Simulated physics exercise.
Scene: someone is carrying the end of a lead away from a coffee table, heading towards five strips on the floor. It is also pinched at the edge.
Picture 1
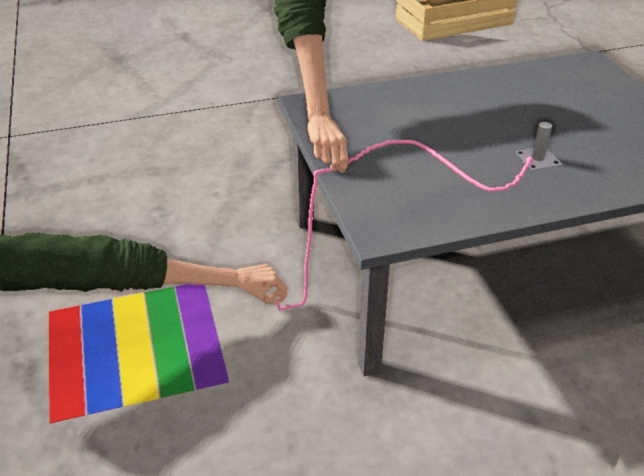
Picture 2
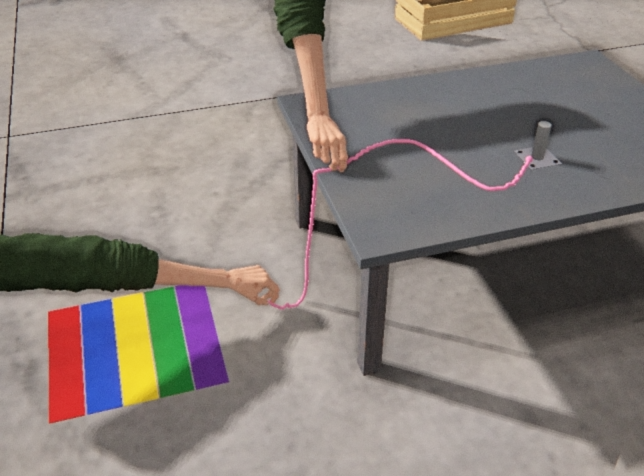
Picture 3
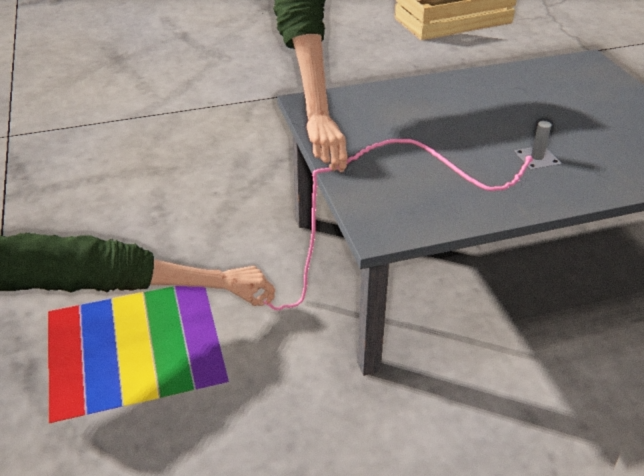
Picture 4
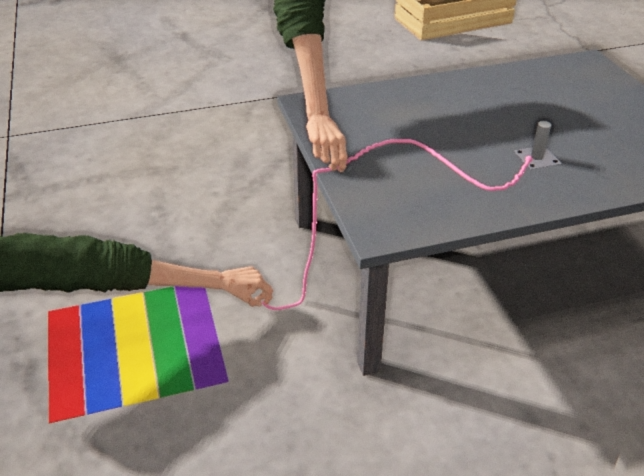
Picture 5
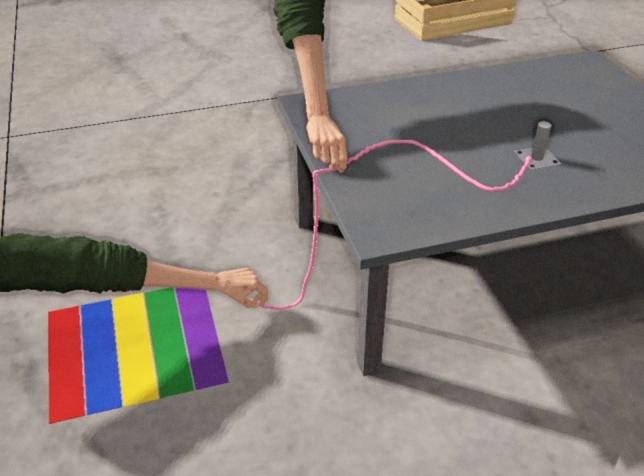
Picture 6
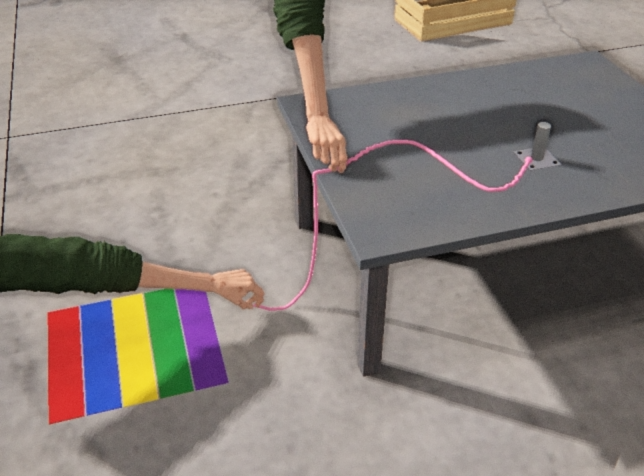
Hand drawing the end of a pink cord slightly left above coloured floor strips while another hand pinches it at the table edge.
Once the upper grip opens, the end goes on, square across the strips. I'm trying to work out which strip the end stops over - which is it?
It stops over the red one.
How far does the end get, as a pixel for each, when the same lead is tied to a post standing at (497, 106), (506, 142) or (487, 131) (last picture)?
Try by try, around (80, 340), (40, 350) and (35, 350).
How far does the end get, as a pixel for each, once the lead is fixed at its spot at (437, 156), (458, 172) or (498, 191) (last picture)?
Going through the tries, I'd expect close to (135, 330), (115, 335) and lastly (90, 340).
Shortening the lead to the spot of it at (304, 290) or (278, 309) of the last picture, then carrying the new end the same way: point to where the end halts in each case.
First try near (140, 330), second near (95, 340).
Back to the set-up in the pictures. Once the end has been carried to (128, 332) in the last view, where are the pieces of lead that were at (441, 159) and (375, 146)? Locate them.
(398, 174) for the first, (316, 179) for the second.
Early on, end near (128, 332); over yellow.
Midway, end near (86, 340); over blue.
At the end of the slack, end near (60, 346); over red. Over red.
